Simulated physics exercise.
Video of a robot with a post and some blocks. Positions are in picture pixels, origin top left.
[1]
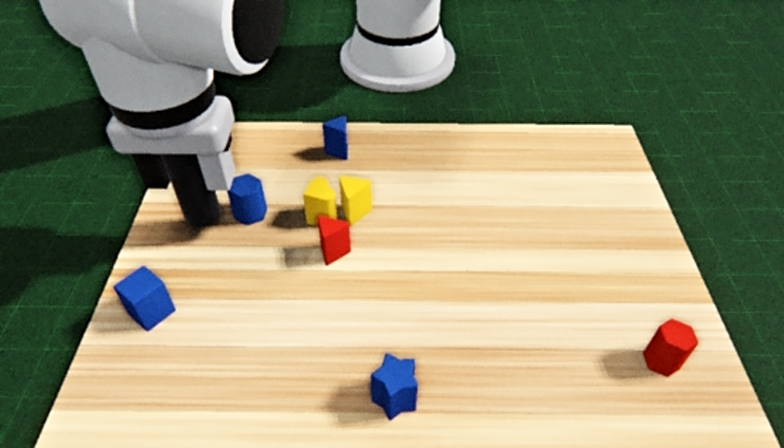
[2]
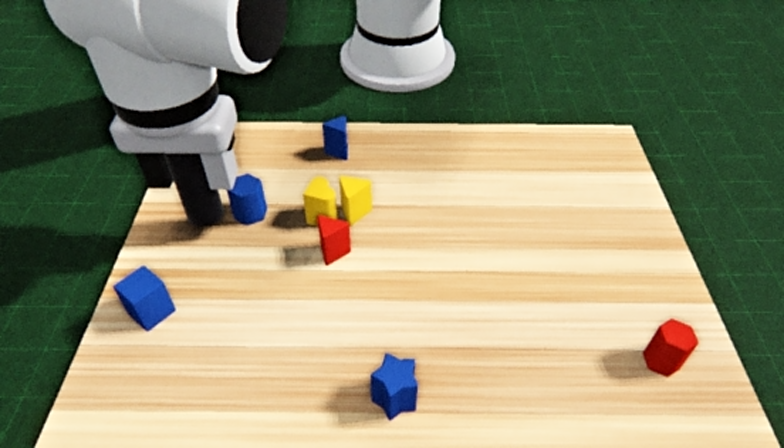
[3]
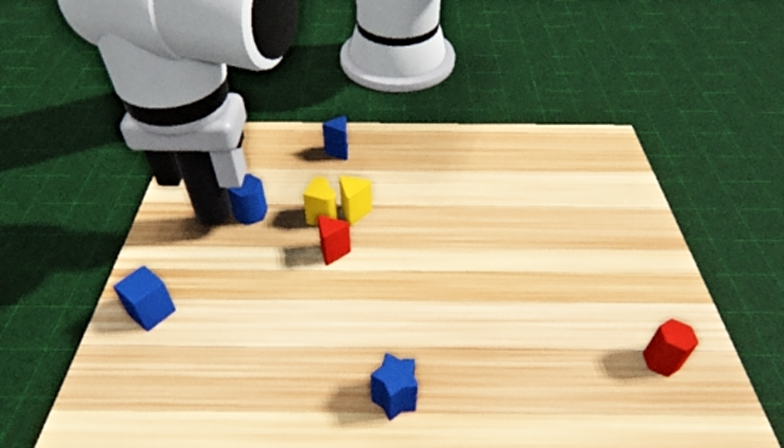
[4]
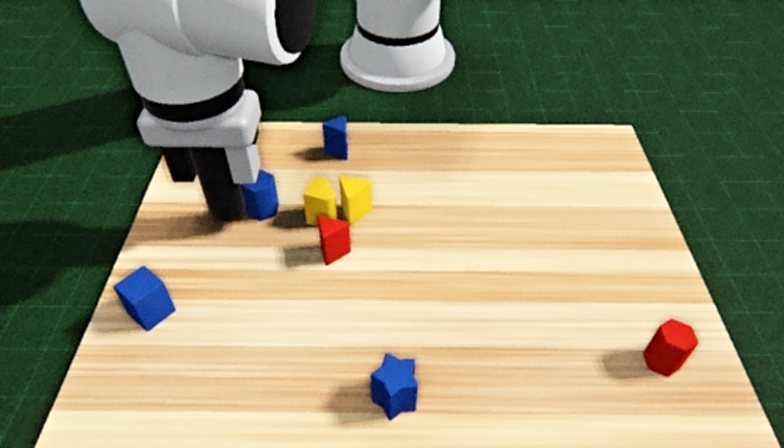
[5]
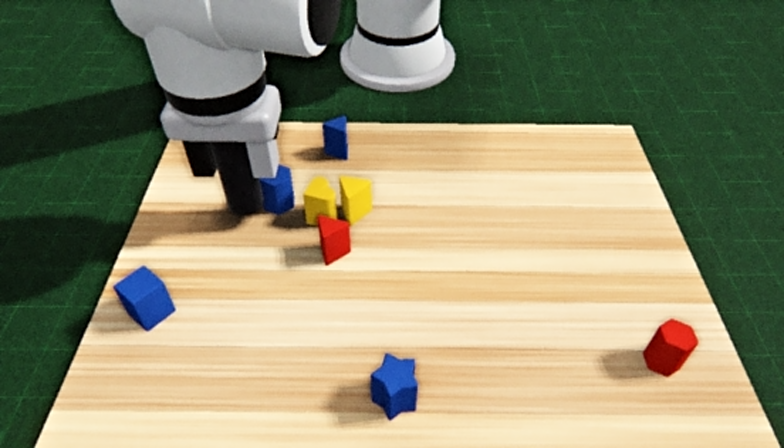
Robot arm lowering a dark post beside a blue hexagonal block, then nudging it slightly right across a wooden board of scattered blocks.
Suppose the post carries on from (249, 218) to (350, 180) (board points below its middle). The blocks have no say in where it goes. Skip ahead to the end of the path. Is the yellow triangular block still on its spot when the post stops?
I'd say yes.
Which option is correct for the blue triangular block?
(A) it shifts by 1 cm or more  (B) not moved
It's A.
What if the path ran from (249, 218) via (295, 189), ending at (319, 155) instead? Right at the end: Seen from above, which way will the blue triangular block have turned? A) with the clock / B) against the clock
My answer is option A.
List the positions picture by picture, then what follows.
The first picture shows post tip (203, 215); block tops, blue hexagonal block (244, 184); blue triangular block (337, 123); yellow triangular block (353, 184).
The second picture shows post (206, 214); blocks unchanged.
The third picture shows post (214, 212); blocks unchanged.
The fourth picture shows post (227, 208); blue hexagonal block (257, 180).
The fifth picture shows post (246, 203); blue hexagonal block partly hidden; blue triangular block (337, 123); yellow triangular block (353, 184).
What follows on the original path. One third of the way, post (282, 190); blue hexagonal block (307, 159), turned 15° anticlockwise.
Two thirds of the way, post (317, 177); blue hexagonal block (334, 144), turned 50° anticlockwise.
At the end, post (349, 166); blue hexagonal block (357, 131), turned 80° anticlockwise; blue triangular block (342, 119), turned 50° anticlockwise; yellow triangular block in place.
